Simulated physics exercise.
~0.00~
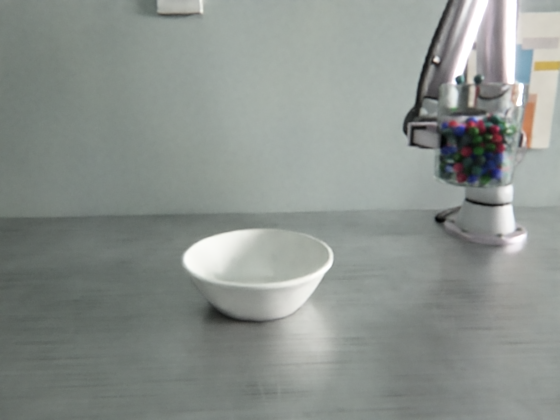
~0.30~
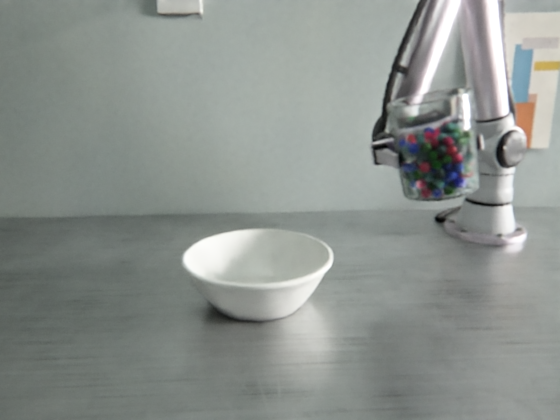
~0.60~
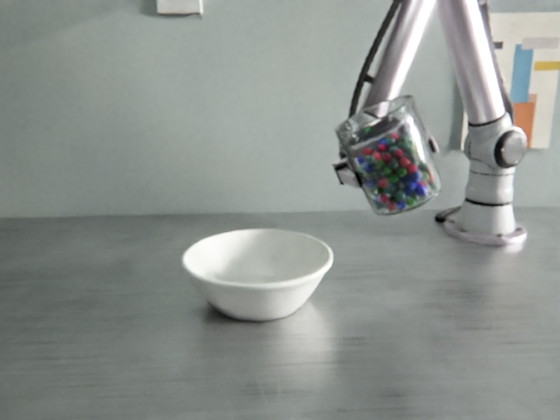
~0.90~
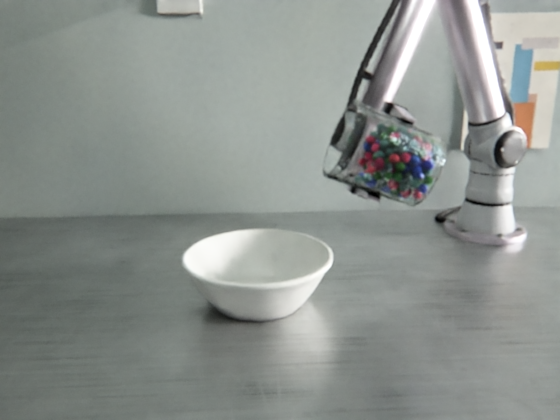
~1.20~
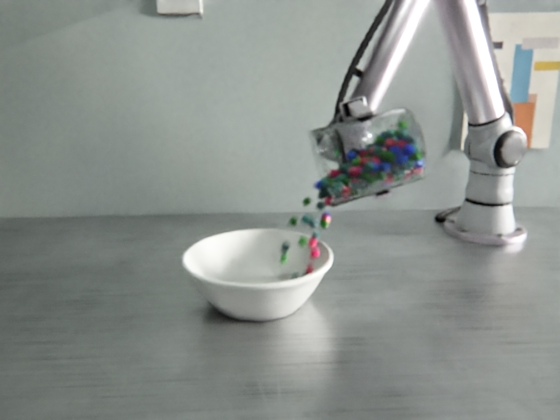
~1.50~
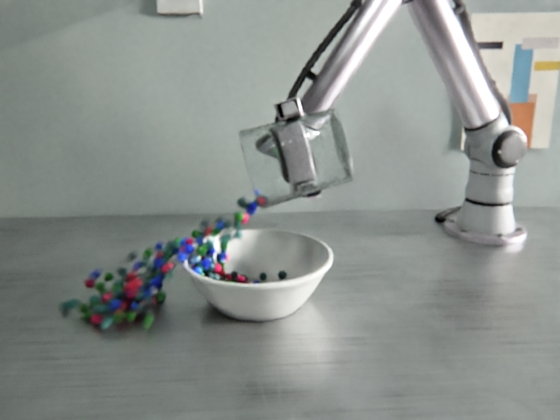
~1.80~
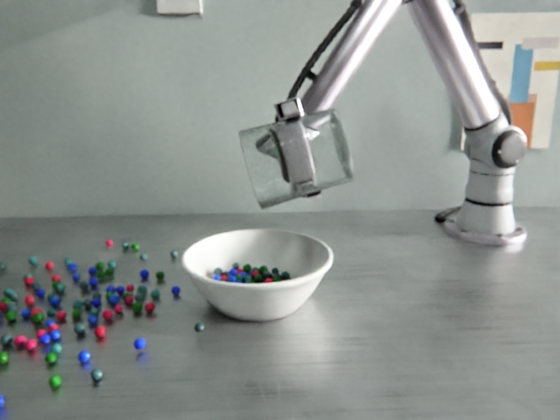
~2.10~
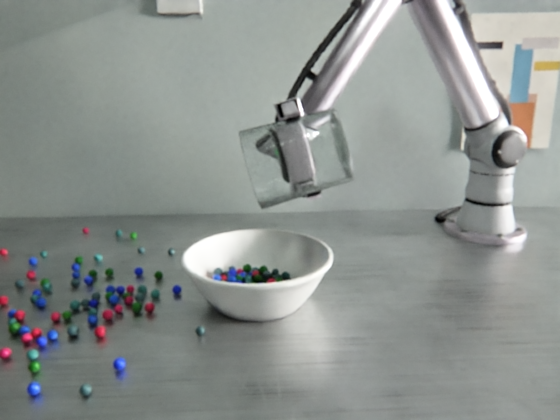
The clip shows a robot arm carrying a clear cup of small colourful balls leftward and tipping it over a white bowl on a grey table; some land in the bowl, while many spill past its left side and scatter across the table, leaving the cup empty.
